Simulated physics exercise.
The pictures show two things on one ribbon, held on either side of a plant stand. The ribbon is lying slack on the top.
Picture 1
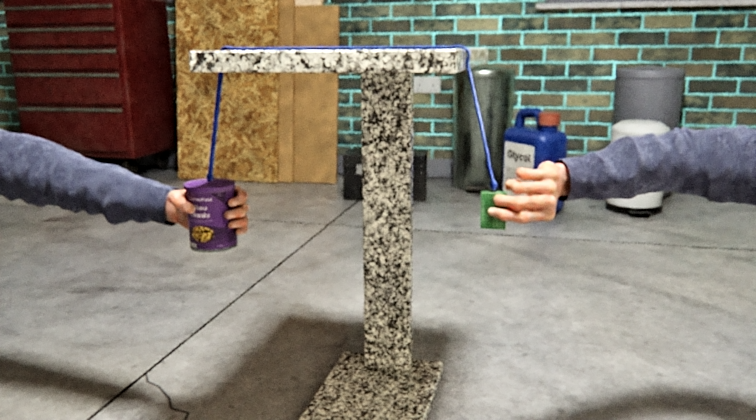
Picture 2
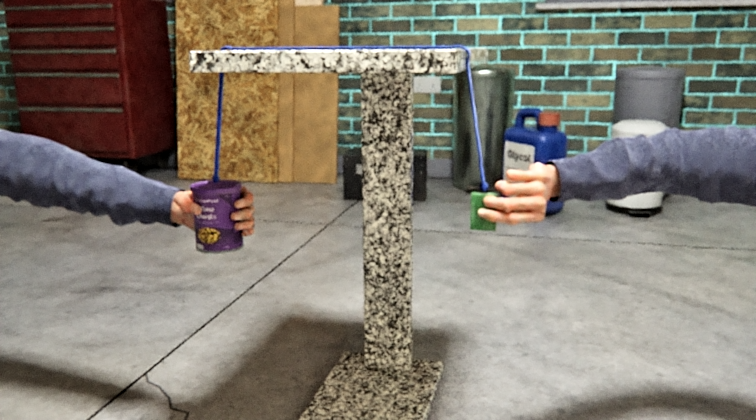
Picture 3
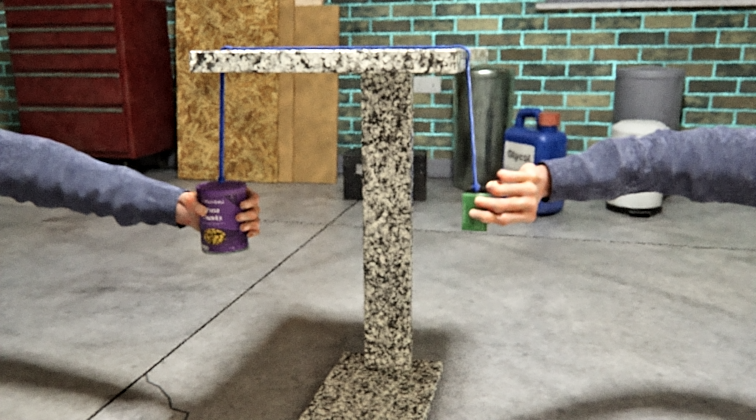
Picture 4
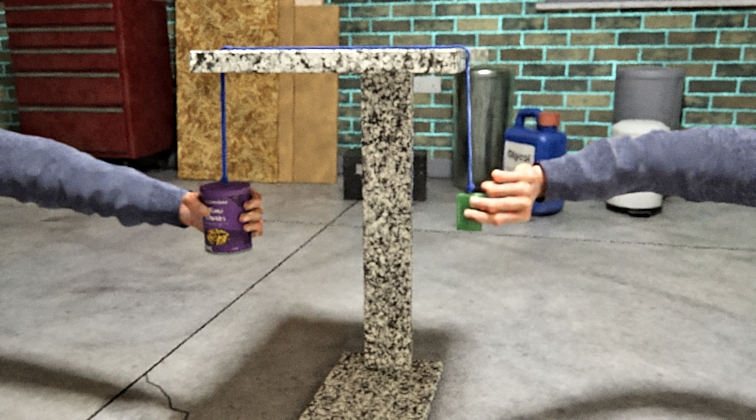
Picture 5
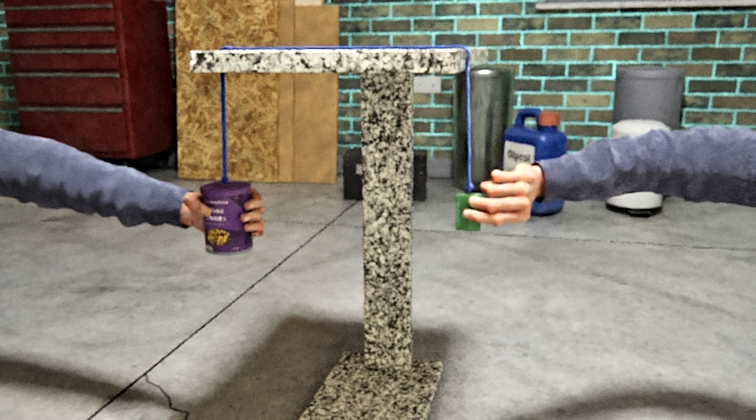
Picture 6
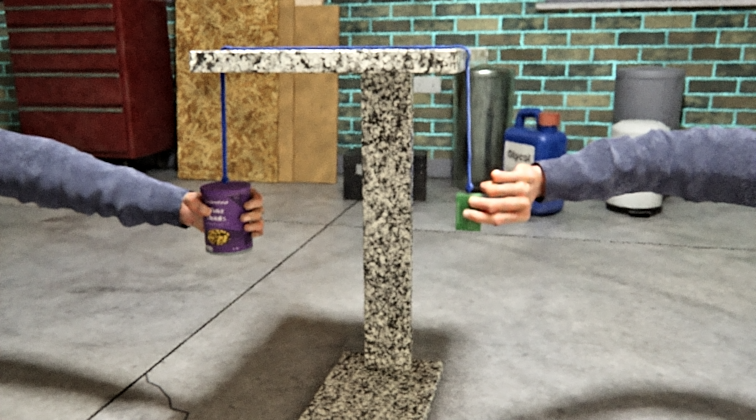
Two hands ease a purple tin and a small green box slightly inward on either side of a speckled T-shaped stand, joined by a blue ribbon over its top. The ribbon's slanting ends come to hang nearly straight down, and then both hands stay almost still, gripping the objects.
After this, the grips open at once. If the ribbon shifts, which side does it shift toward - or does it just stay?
It shifts toward the left.
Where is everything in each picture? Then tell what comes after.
The first picture shows left tin (212, 215); right matchbox (493, 210); ribbon over the top (341, 48).
The second picture shows left tin (218, 216); right matchbox (484, 212).
The third picture shows left tin (223, 217); right matchbox (475, 212).
The fourth picture shows left tin (227, 218); right matchbox (470, 212).
The fifth picture shows left tin (227, 218); right matchbox (469, 212).
The sixth picture shows left tin (227, 218); right matchbox (469, 212); ribbon over the top (341, 48).
Then, 0.36 s past the final frame, left tin lower near (238, 345); right matchbox pulled up onto the top.
Then, 0.64 s past the final frame, left tin down on the floor; right matchbox down on the floor.
When it is over, left tin down on the floor; right matchbox down on the floor. The ribbon drops leftwards.
